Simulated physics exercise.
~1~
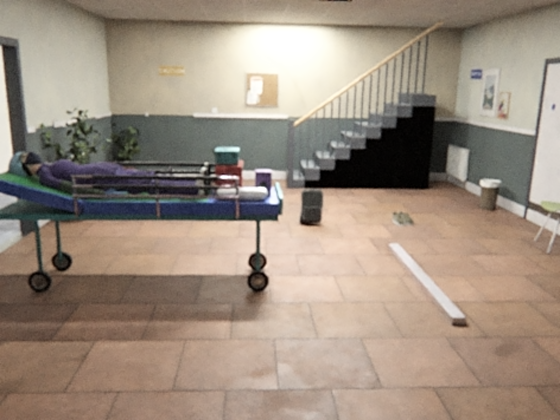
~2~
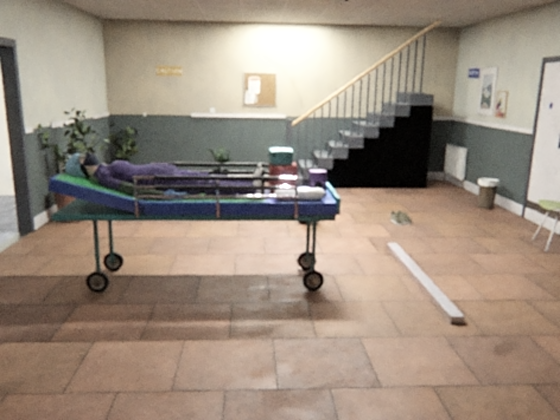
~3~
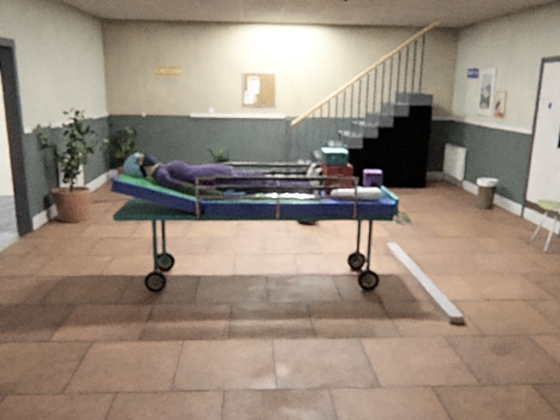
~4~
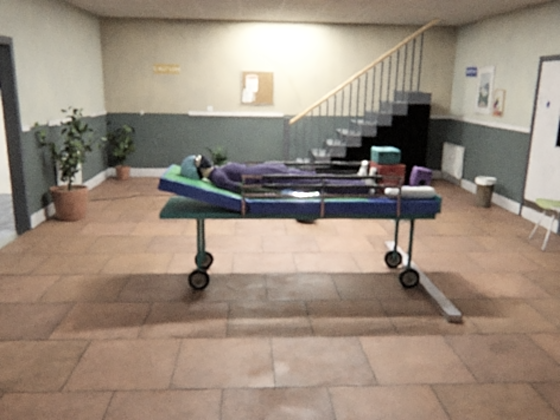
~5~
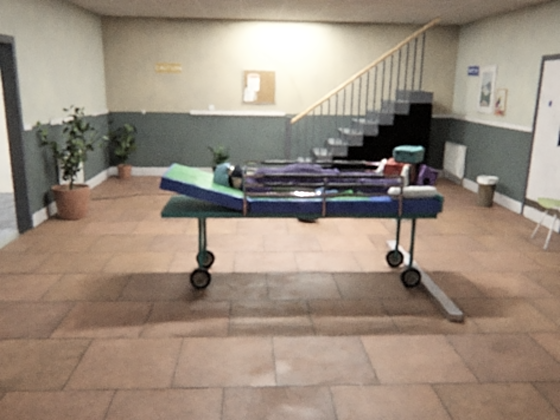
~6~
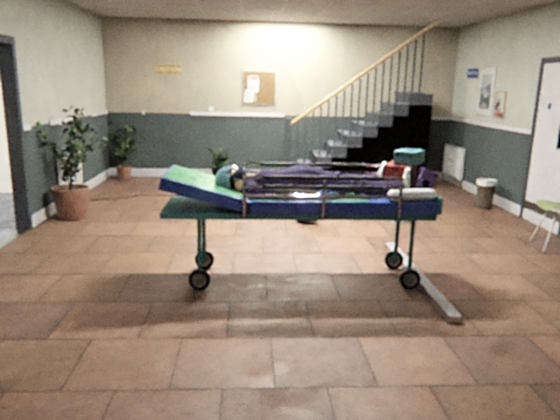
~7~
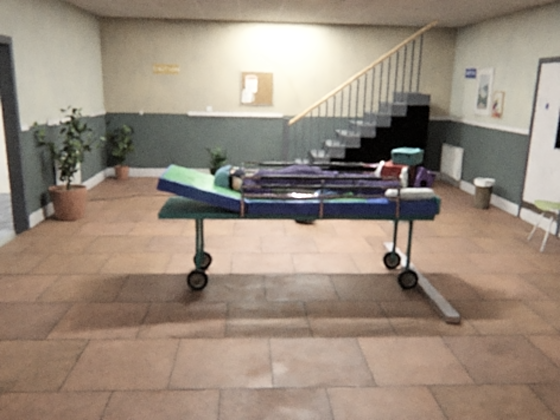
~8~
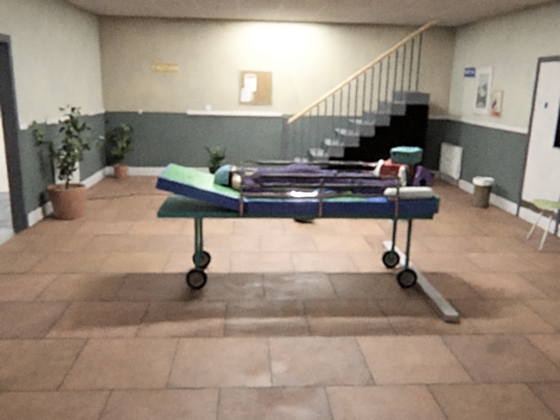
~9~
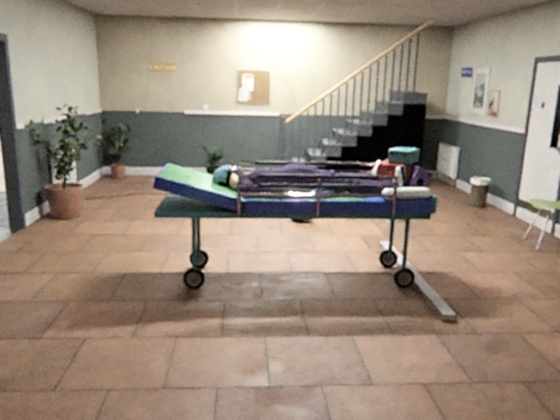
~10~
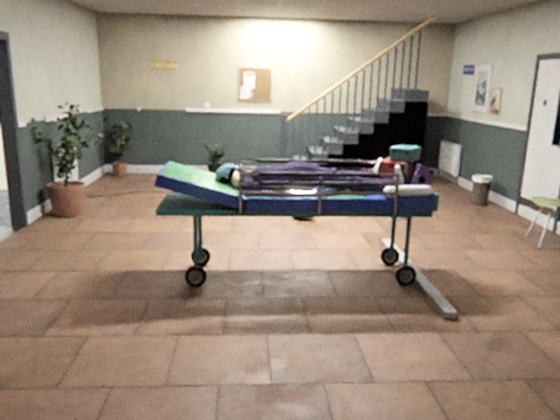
The clip shows a hospital trolley carrying a limp figure and several items rolling right across a tiled lobby until it halts at a strip on the floor. The figure and items slide towards the foot end, the purple one tilting, then settle, all still aboard.
